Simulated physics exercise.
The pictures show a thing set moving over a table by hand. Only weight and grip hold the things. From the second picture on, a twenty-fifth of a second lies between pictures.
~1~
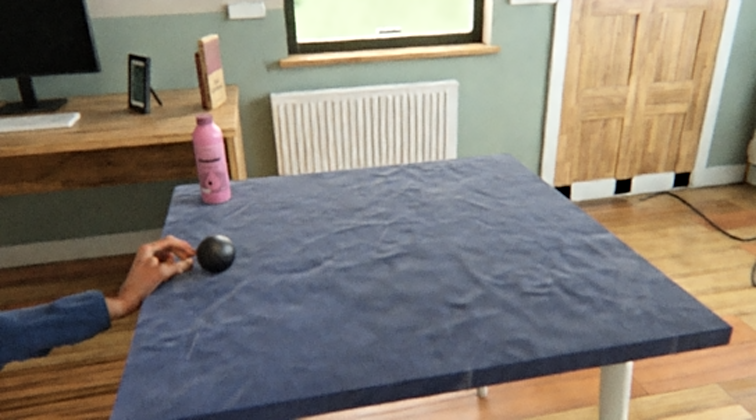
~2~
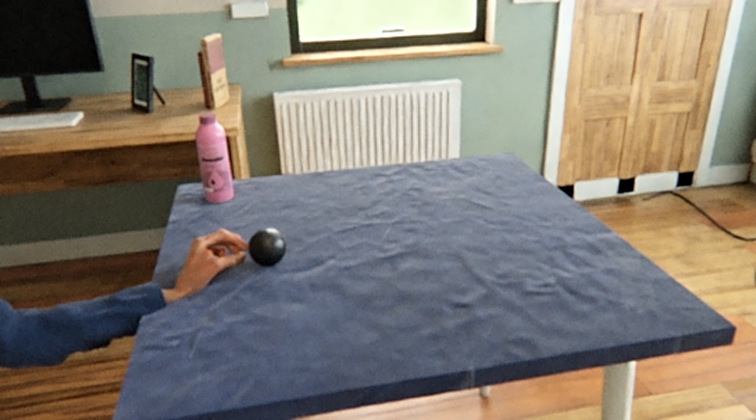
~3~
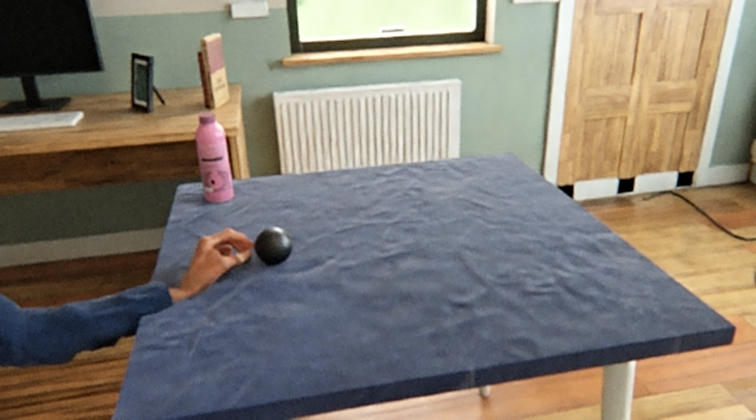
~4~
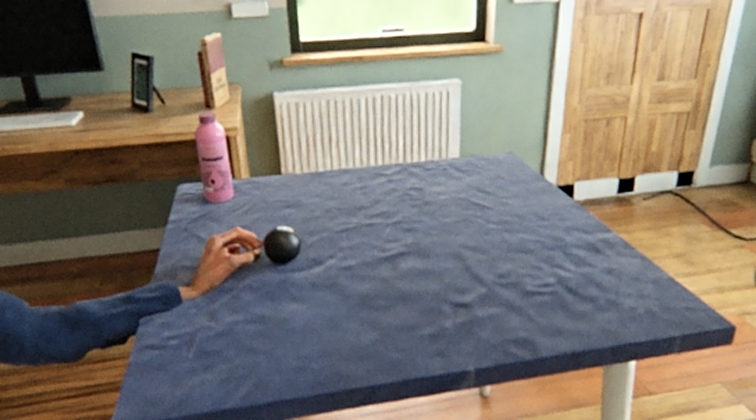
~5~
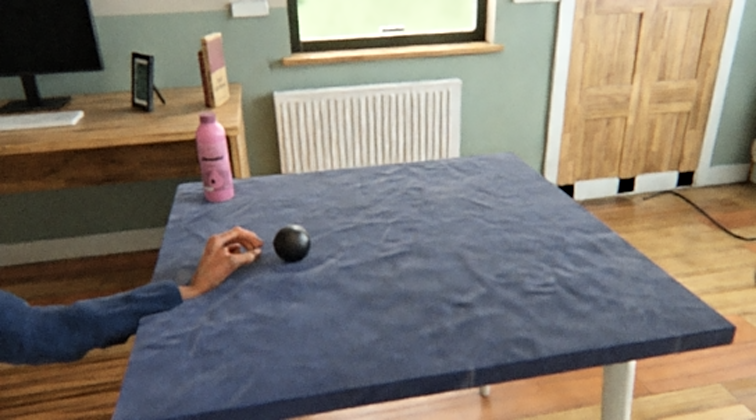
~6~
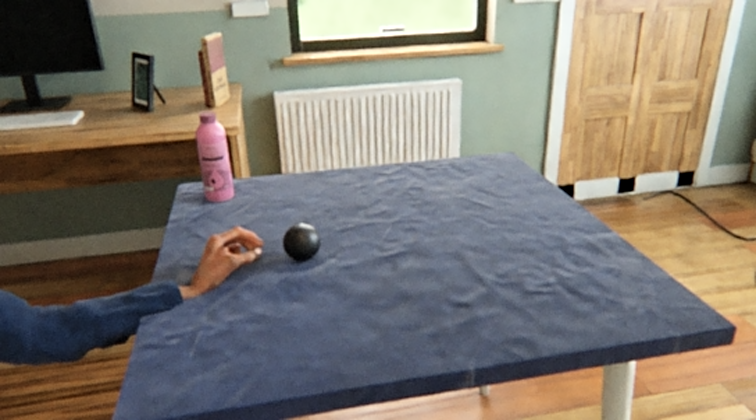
A hand reached in from the left and pushed a black ball to the right across a blue-covered table, then stayed back as the ball rolled slightly farther, while a pink bottle stood nearby.
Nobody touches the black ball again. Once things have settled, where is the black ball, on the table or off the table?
The black ball remains on top.
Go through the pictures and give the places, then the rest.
Under the hand; black ball (216, 254), in the first frame.
Under the hand; black ball (268, 247), in the second frame.
Under the hand; black ball (274, 246), in the third frame.
Black ball (282, 245), in the fourth frame.
Black ball (292, 243) displaced a little, in the fifth frame.
Black ball (302, 242) displaced a little, in the sixth frame.
Then, 0.30 s past the last view, black ball displaced well along near (363, 235).
Then, 0.60 s past the last view, black ball displaced well along near (408, 230).
Finally, moved from the start, black ball. Final places as the last picture's camera would see them, black ball near (455, 225).
